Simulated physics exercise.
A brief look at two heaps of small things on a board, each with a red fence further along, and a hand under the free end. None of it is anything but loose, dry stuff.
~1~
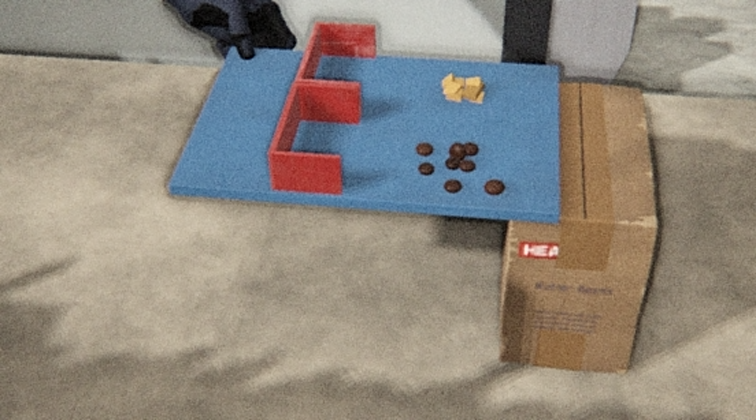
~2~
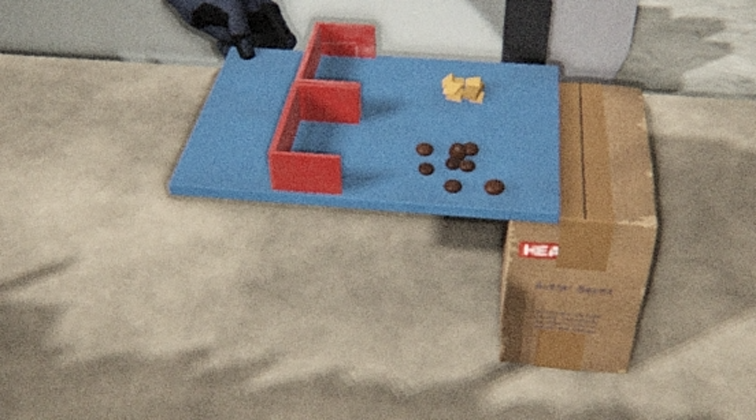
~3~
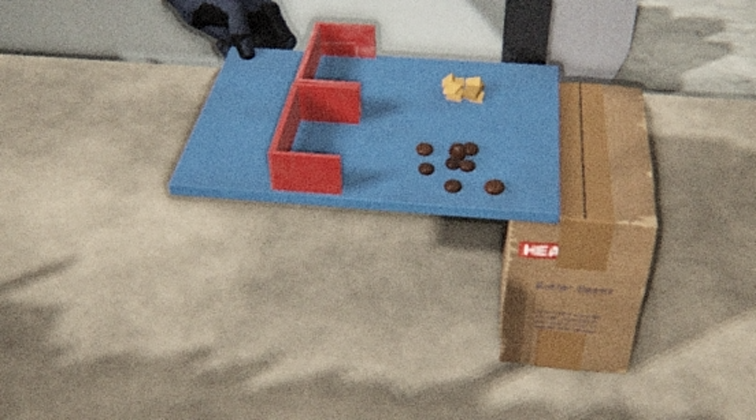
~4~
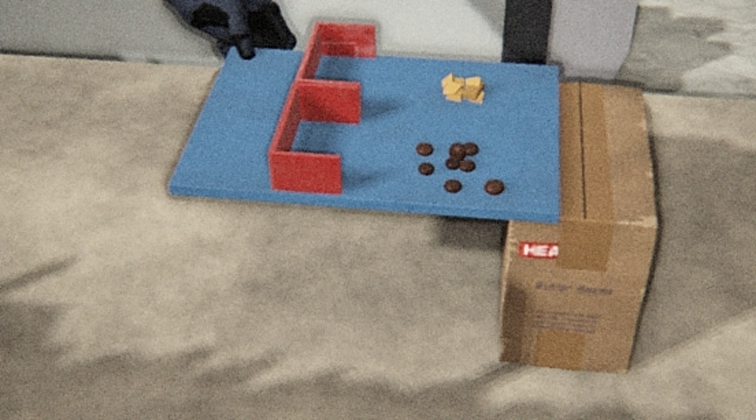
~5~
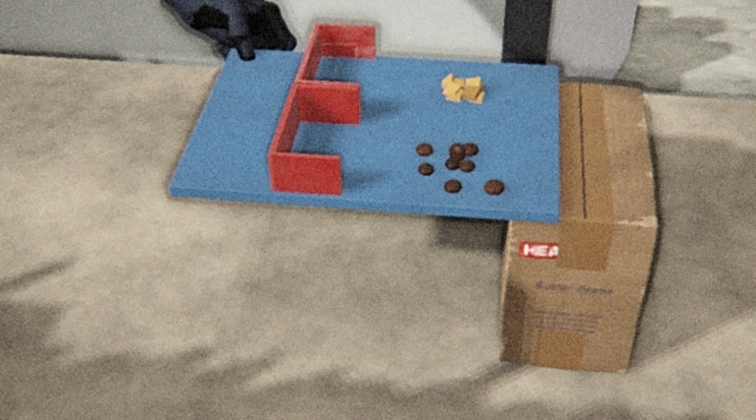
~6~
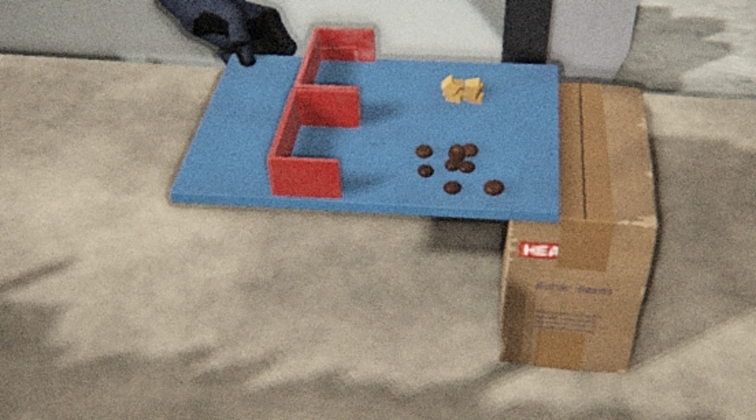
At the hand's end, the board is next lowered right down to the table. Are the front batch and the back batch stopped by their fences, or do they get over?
The front batch is stopped; the back batch is stopped.
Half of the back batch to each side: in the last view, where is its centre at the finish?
Roughly (369, 179).
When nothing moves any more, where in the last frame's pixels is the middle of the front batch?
Once everything settles, its middle is near (341, 262) in the last picture.
Then, 0.55 s later than the last frame, board sloping at 12°; front batch where it was; back batch where it was.
Then, 1.24 s later than the last frame, board sloping at 25°; front batch where it was; back batch on its way down.
Then, 1.99 s later than the last frame, board sloping at 39°; front batch has reached its bar; back batch has reached its bar.
When it is over, board resting at 40°; front batch gathered behind its bar; back batch gathered behind its bar.
